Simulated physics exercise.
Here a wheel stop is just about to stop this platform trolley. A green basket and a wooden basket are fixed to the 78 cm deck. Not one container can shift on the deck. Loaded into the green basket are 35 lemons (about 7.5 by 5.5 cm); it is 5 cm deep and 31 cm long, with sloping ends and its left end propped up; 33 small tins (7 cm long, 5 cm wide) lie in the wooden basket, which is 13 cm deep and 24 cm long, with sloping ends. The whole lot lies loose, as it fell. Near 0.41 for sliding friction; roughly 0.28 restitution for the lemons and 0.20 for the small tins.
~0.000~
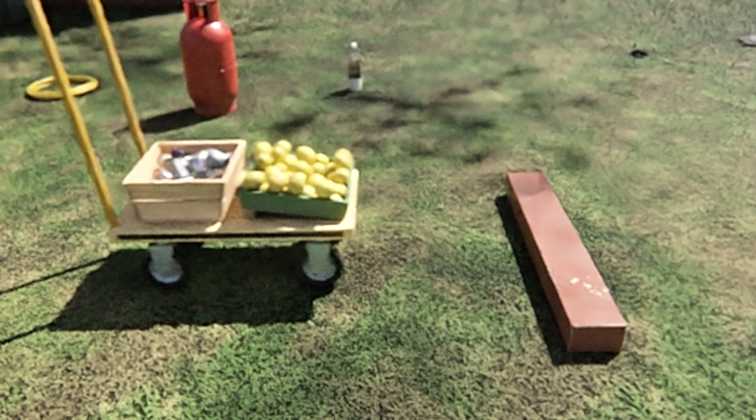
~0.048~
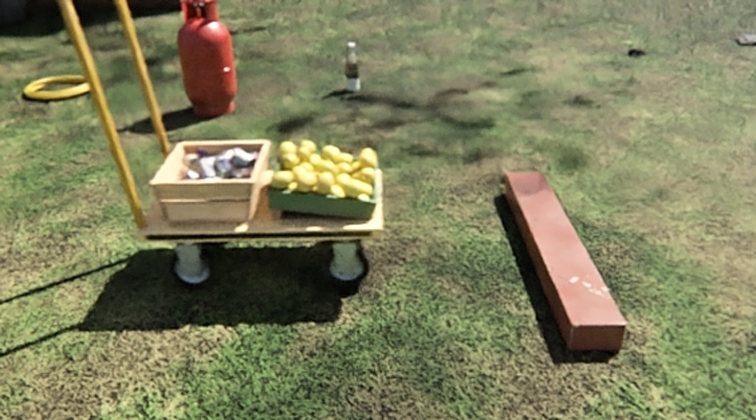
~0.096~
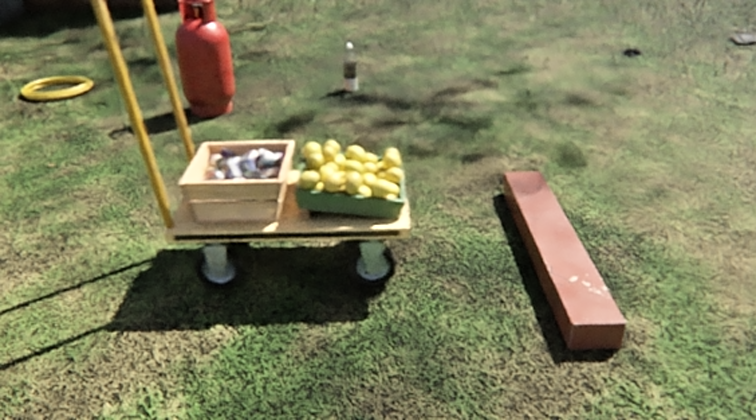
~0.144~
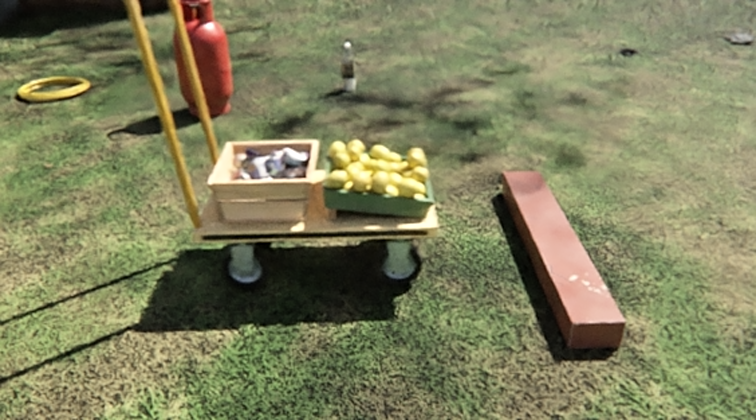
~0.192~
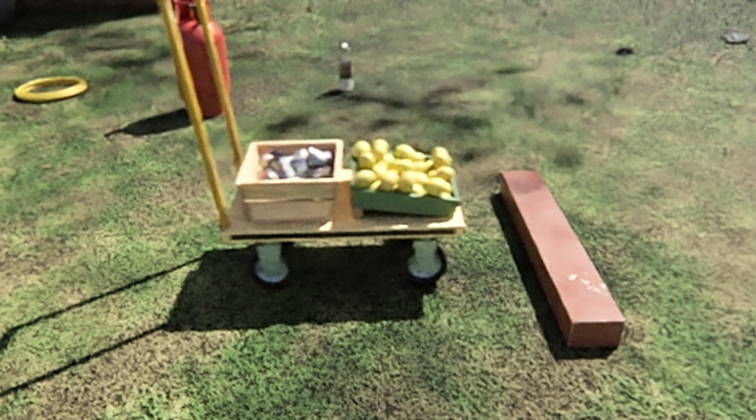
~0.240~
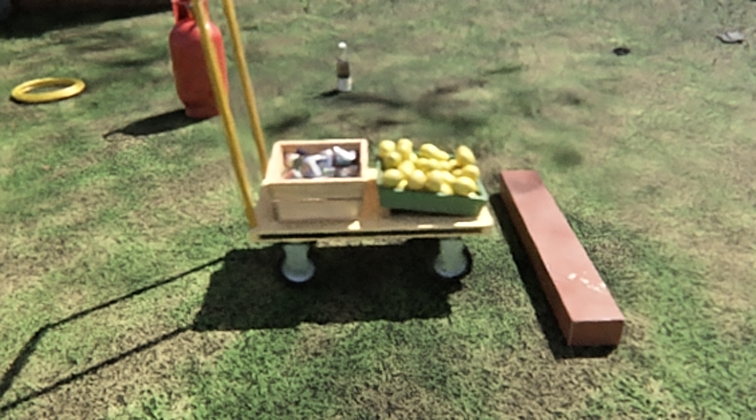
A yellow-handled platform trolley carrying two open containers stands on sunlit, patchy grass, seen from slightly above and side-on. A pale wooden box of small, greyish objects sits left of a green basket heaped with yellow lemons, with a red gas cylinder, yellow ring and bottle behind and a long reddish-brown block at right. The trolley rolls steadily rightward towards the block, its load staying in place, while the view shifts very slightly.
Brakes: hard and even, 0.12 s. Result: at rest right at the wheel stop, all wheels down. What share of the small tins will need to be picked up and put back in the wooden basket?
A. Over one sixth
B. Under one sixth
Option B: Under one sixth.
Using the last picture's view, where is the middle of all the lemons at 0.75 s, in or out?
(516, 176).
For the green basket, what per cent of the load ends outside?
Green basket - about 30 per cent.
After 0.30 s, it begins to slow.
After 0.40 s, the green basket has all 35 and the wooden basket has all 33.
After 0.52 s, the green basket is down by 6 of 35 and the wooden basket has all 33.
After 0.75 s, the green basket is down by 11 of 35 and the wooden basket has all 33.
When it is over (at 1.26 s), the green basket is down by 11 of 35 and the wooden basket has all 33. Asked share, 0 of 33, 0 per cent.
